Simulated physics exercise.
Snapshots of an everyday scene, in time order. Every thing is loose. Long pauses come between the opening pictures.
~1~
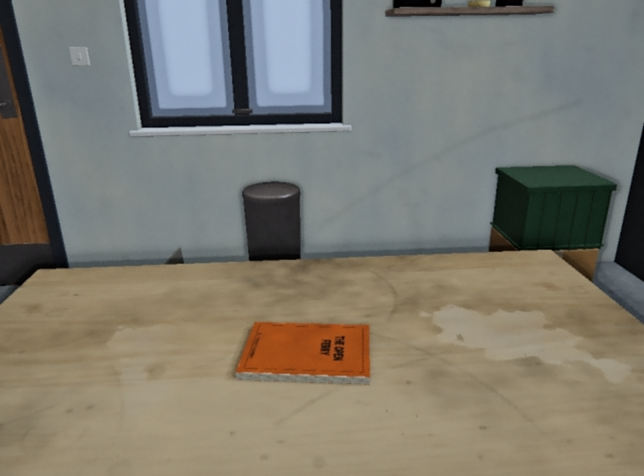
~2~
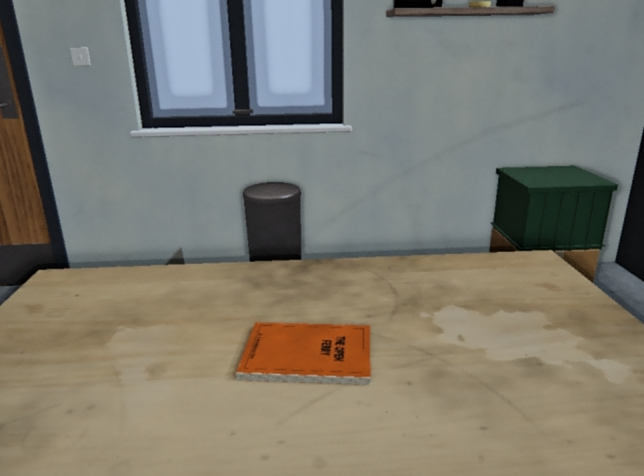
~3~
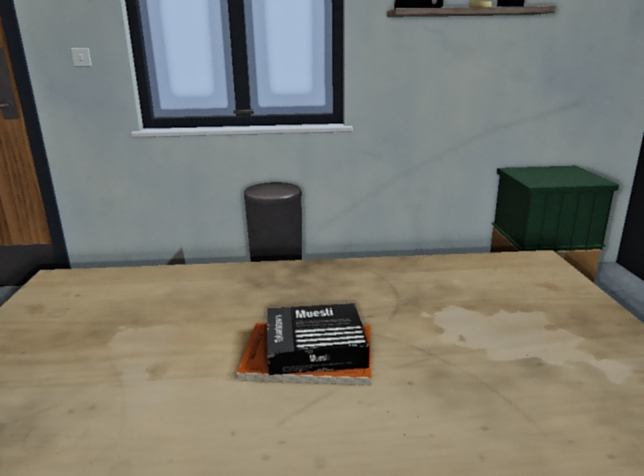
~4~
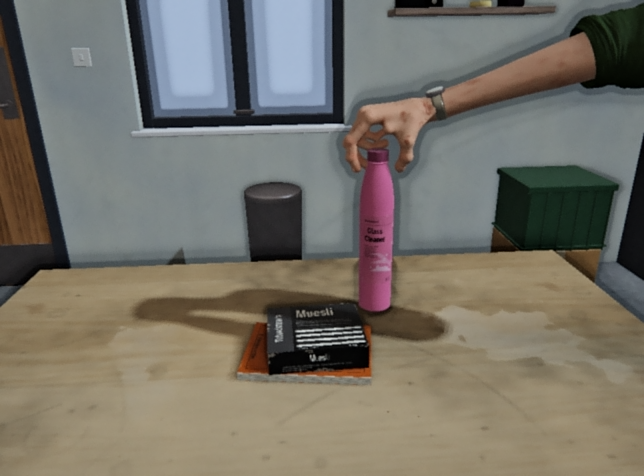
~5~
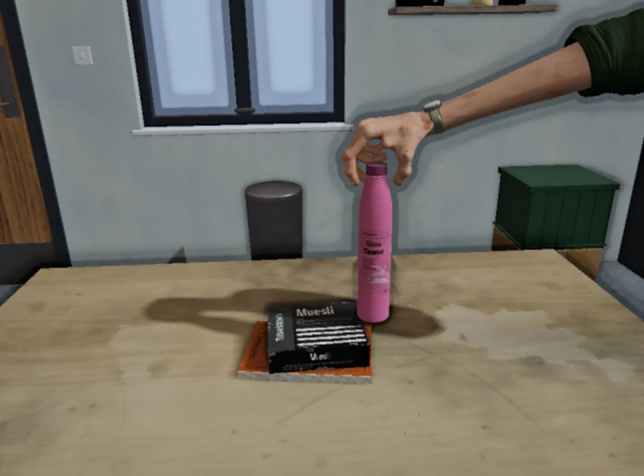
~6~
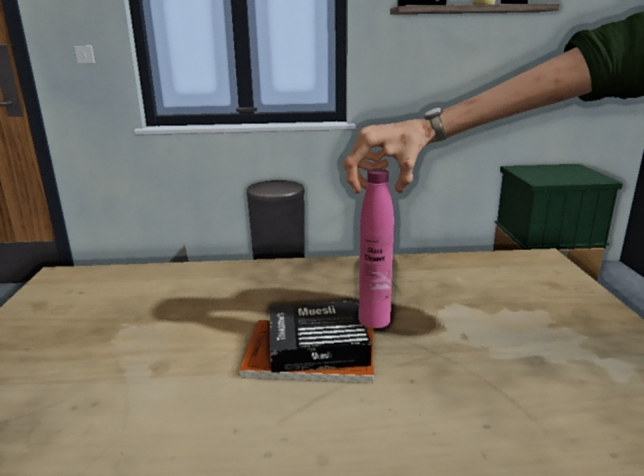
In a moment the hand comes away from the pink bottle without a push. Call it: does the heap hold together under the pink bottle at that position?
It falls apart.
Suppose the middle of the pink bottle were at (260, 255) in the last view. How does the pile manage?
After that, the pile falls over.
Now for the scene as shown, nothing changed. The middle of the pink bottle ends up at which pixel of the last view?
I'd point to roughly (466, 337).
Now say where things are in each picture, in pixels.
In the first picture, the last thing is not in view yet.
In the second picture, the last thing is not in view yet.
In the third picture, the last thing is not in view yet; black packet (315, 336).
The fourth picture shows still above its spot; pink bottle (376, 231); black packet (315, 336).
The fifth picture shows still above its spot; pink bottle (375, 244); black packet (316, 335).
The sixth picture shows in place under the hand; pink bottle (376, 250); black packet (318, 334).
Then, 0.40 s after the last picture, pink bottle now fallen.
Then, 0.60 s after the last picture, things are still on the move.
At rest, fallen, pink bottle; the other 2 in place. Seen from the same camera at the end, pink bottle near (466, 337). The pile gives way.
